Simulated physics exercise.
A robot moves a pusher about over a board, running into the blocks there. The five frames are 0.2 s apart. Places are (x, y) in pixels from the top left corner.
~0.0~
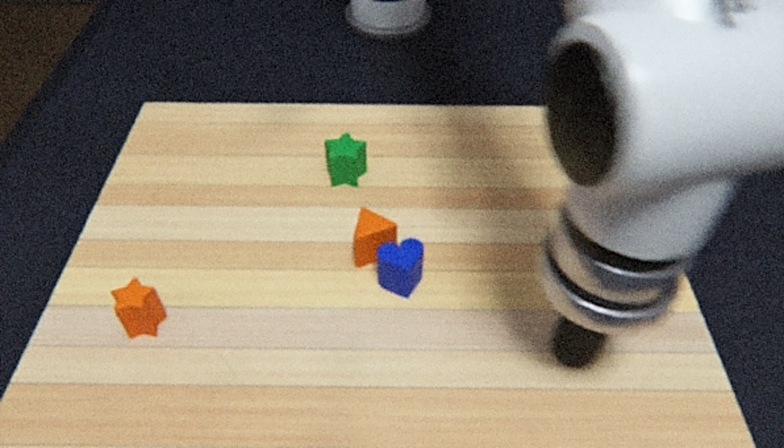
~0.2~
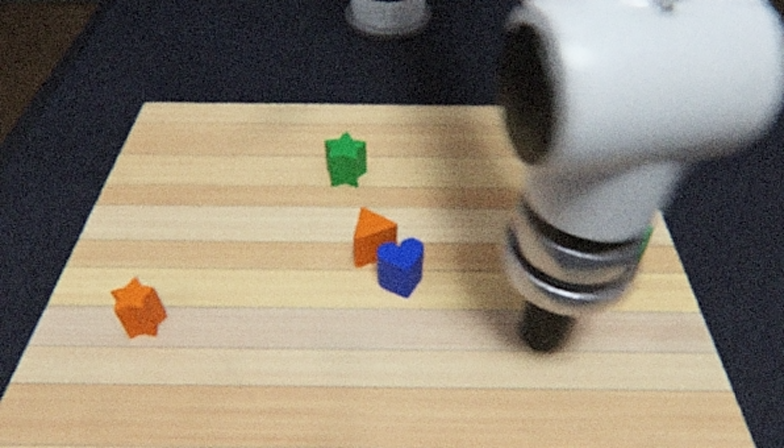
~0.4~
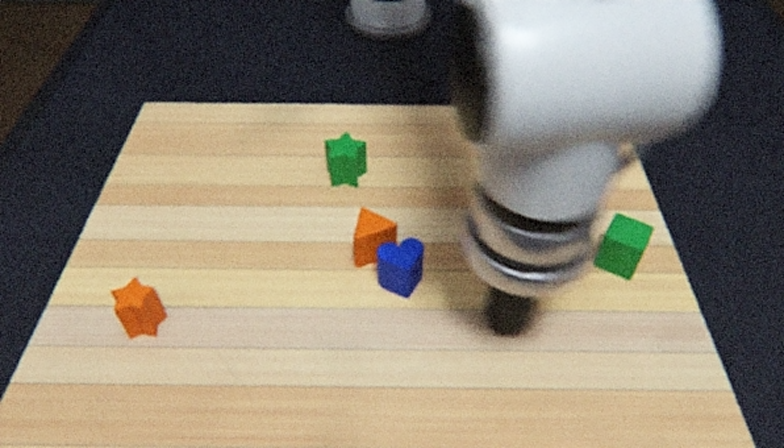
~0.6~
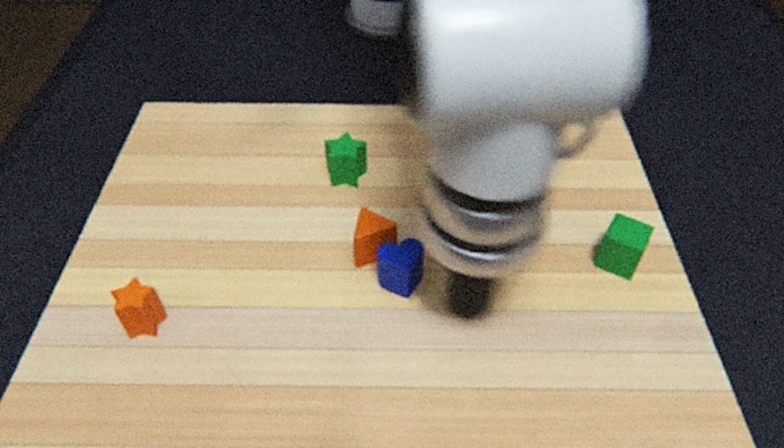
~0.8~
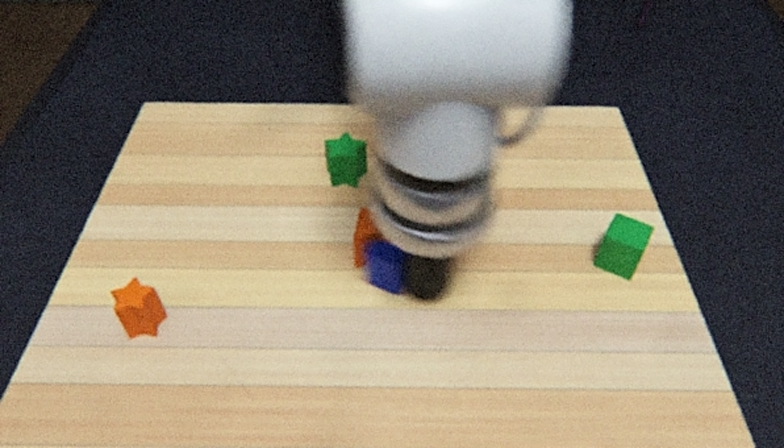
Robot arm sweeping left across a wooden board, revealing a green block and nudging a blue heart block slightly left.
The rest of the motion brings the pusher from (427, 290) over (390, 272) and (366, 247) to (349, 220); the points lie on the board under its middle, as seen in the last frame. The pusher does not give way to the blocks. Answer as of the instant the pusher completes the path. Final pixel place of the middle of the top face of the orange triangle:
That would be at about pixel (319, 178).
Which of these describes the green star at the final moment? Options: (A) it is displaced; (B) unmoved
The correct letter is B.
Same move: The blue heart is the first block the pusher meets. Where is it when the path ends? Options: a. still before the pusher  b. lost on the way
I'll go with b - lost on the way.
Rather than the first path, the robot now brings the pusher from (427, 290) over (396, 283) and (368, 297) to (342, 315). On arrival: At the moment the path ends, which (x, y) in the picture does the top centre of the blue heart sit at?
Its top centre lands on (349, 238).
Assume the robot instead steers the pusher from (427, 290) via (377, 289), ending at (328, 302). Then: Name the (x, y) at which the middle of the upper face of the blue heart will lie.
Top centre: (334, 236).
What follows on the original path. One third of the way, pusher (389, 265); orange triangle (352, 208), turned 15° clockwise; blue heart (352, 232).
Two thirds of the way, pusher (366, 240); orange triangle (335, 192), turned 30° clockwise; blue heart (326, 220), turned 30° anticlockwise.
At the end, pusher (349, 213); green star still; orange triangle (319, 178), turned 30° anticlockwise; blue heart (322, 218), turned 50° anticlockwise.
